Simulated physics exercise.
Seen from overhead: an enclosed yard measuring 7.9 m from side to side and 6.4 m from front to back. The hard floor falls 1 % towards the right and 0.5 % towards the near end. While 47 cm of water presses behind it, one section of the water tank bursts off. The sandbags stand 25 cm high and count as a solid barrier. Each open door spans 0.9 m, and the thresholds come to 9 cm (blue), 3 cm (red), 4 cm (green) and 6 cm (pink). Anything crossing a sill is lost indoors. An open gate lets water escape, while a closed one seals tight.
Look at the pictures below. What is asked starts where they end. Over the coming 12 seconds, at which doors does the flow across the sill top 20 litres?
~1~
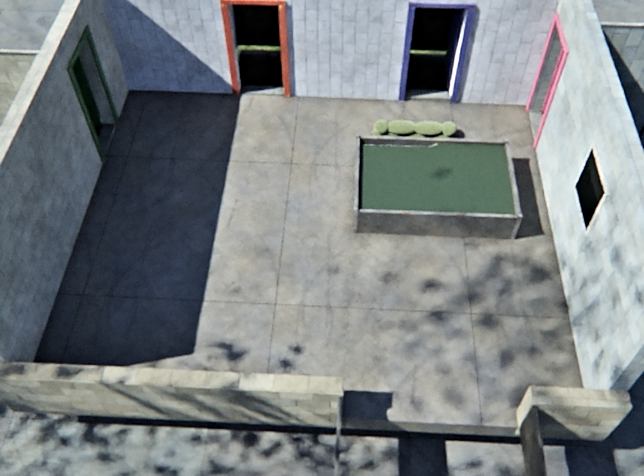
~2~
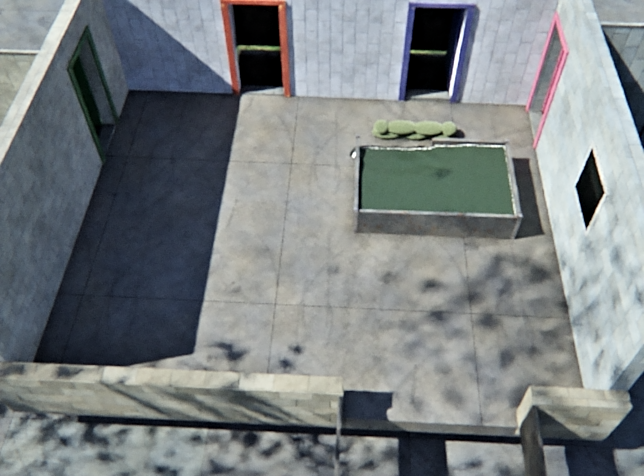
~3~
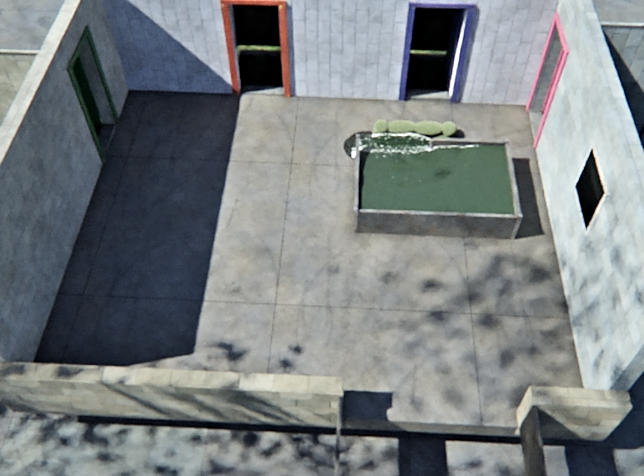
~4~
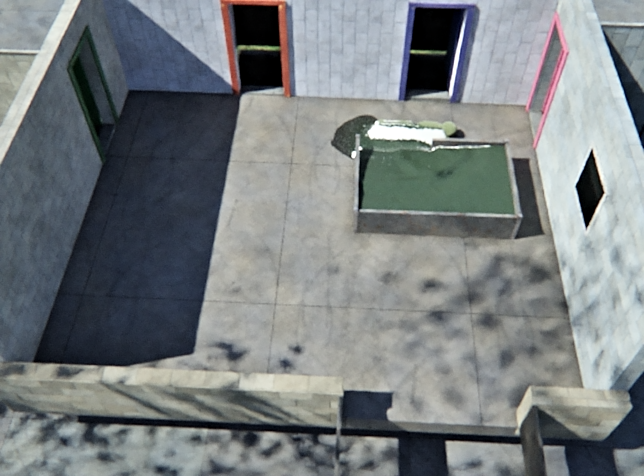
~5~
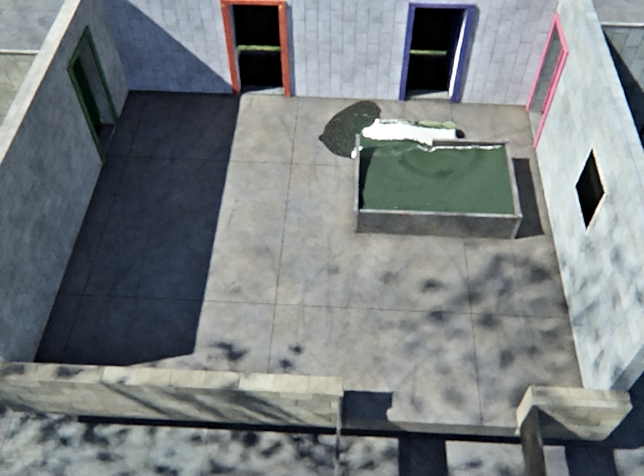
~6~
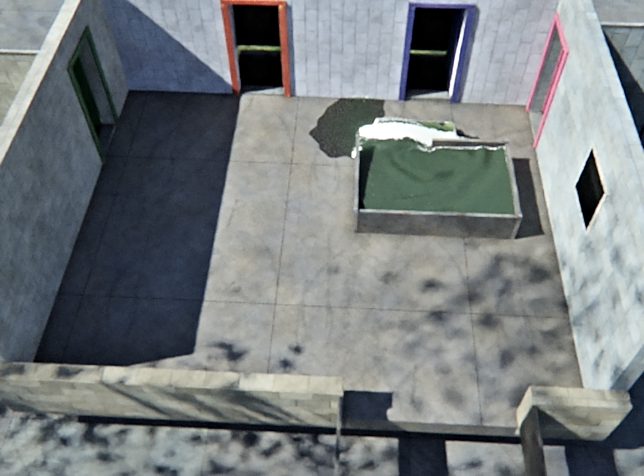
As I see it, the blue door never breaches the limit, the red door breaches the limit, the green door breaches the limit, the pink door breaches the limit.
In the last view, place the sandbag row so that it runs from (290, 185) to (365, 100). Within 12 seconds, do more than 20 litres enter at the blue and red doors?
Against that limit: Blue above, red not over.
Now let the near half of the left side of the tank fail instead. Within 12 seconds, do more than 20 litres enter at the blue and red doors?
Against that limit the blue door gives a lower amount and the red door gives a lower amount.
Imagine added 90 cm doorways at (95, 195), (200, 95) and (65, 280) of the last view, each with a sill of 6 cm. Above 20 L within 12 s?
Result in order - not enough, not enough, not enough.
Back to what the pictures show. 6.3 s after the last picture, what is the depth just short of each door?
Measured in centimetres, the blue door gives 8, the red door 5, the green door 6 and the pink door 10.
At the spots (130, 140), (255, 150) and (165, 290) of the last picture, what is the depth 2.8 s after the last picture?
Depths in turn: Roughly 3, 1 and 0 centimetres.
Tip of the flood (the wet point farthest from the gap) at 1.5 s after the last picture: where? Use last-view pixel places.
Around pixel (183, 94).
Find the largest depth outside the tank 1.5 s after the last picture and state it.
32 cm or so.
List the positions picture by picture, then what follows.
Still water, 47 cm deep, in the water tank at (434, 178), in the first frame.
Water pours out on the water tank's far side and has run 0.7 m, to a hidden place; typically 7 cm deep outside, 47 cm at the water tank's back, in the second frame.
The front is at a hidden place, 0.9 m from the gap on the water tank's far side; 0.8 m2 of floor is under water; 47 cm left at the back of the water tank, in the third frame.
Water pours out on the water tank's far side and has run 1.2 m, to a hidden place; typically 9 cm deep outside, 47 cm at the water tank's back, in the fourth frame.
The front is at (361, 105), 1.6 m from the gap on the water tank's far side; 1.8 m2 of floor is under water; 47 cm left at the back of the water tank, in the fifth frame.
The front is at (346, 99), 1.9 m from the gap on the water tank's far side; 2.3 m2 of floor is under water; 43 cm left at the back of the water tank, in the sixth frame.
Then, 0.7 s after the last picture water covers 15 % of the floor and is deepest (38 cm) near (392, 141); blue door 5 cm at the sill, 0 L in, red door not reached, green door not reached, pink door not reached.
Then, 1.5 s after the last picture water covers 20 % of the floor and is deepest (32 cm) near (401, 141); blue door 7 cm at the sill, 0 L in, red door 9 cm at the sill, 3 L in, green door not reached, pink door 12 cm at the sill, 7 L in.
Then, 2.8 s after the last picture water covers 30 % of the floor and is deepest (26 cm) near (401, 141); blue door 4 cm at the sill, 0 L in, red door 7 cm at the sill, 20 L in, green door 6 cm at the sill, 0 L in, pink door 13 cm at the sill, 46 L in.
Then, 6.3 s after the last picture water covers 55 % of the floor and is deepest (16 cm) near (402, 148); blue door 8 cm at the sill, 0 L in, red door 5 cm at the sill, 34 L in, green door 6 cm at the sill, 37 L in, pink door 10 cm at the sill, 98 L in.
Then, 11.3 s after the last picture water covers 85 % of the floor and is deepest (10 cm) near (530, 160); blue door 6 cm at the sill, 0 L in, red door 4 cm at the sill, 39 L in, green door 2 cm at the sill, 40 L in, pink door 7 cm at the sill, 129 L in.
